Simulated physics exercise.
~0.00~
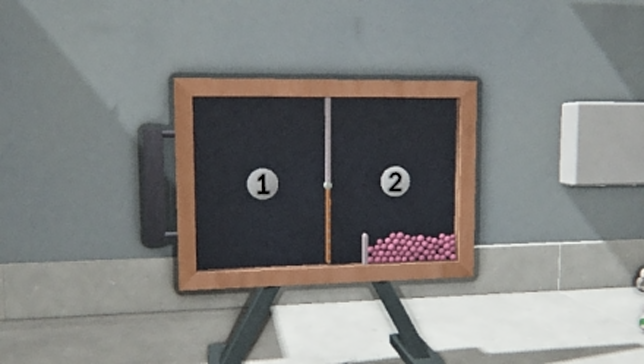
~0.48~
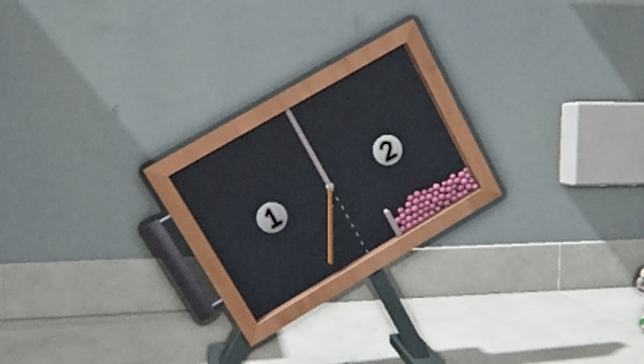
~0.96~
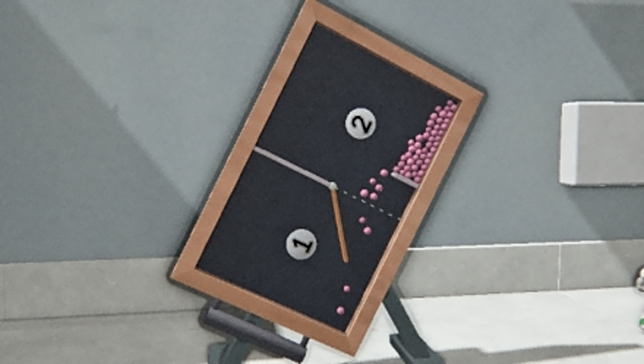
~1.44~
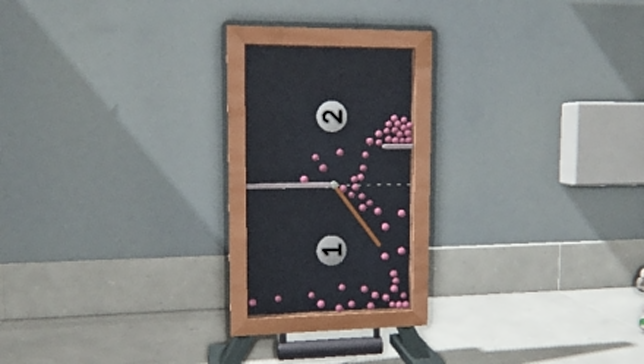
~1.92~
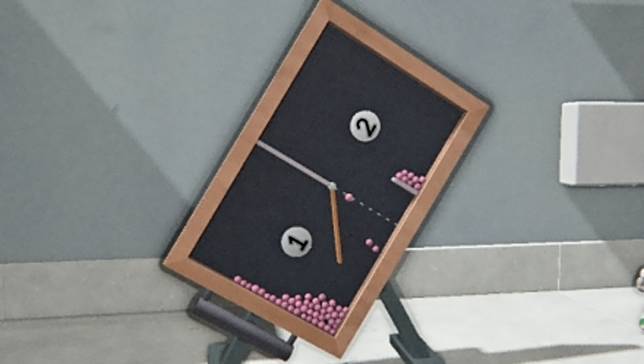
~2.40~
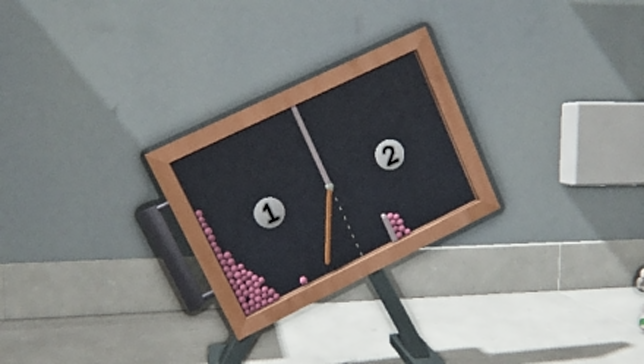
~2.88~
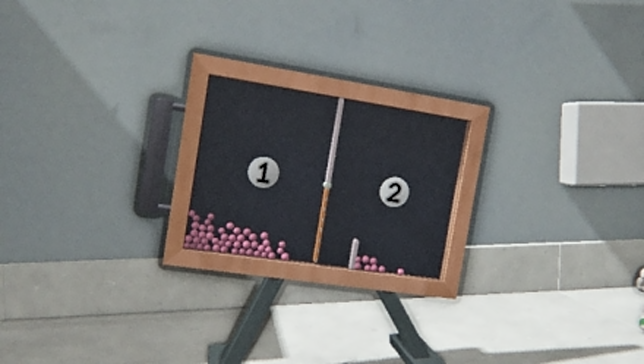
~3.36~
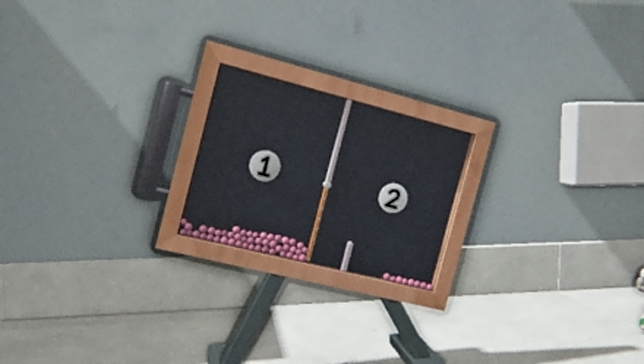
Pink beads pour from side two into side one as the case tips upright, then back.
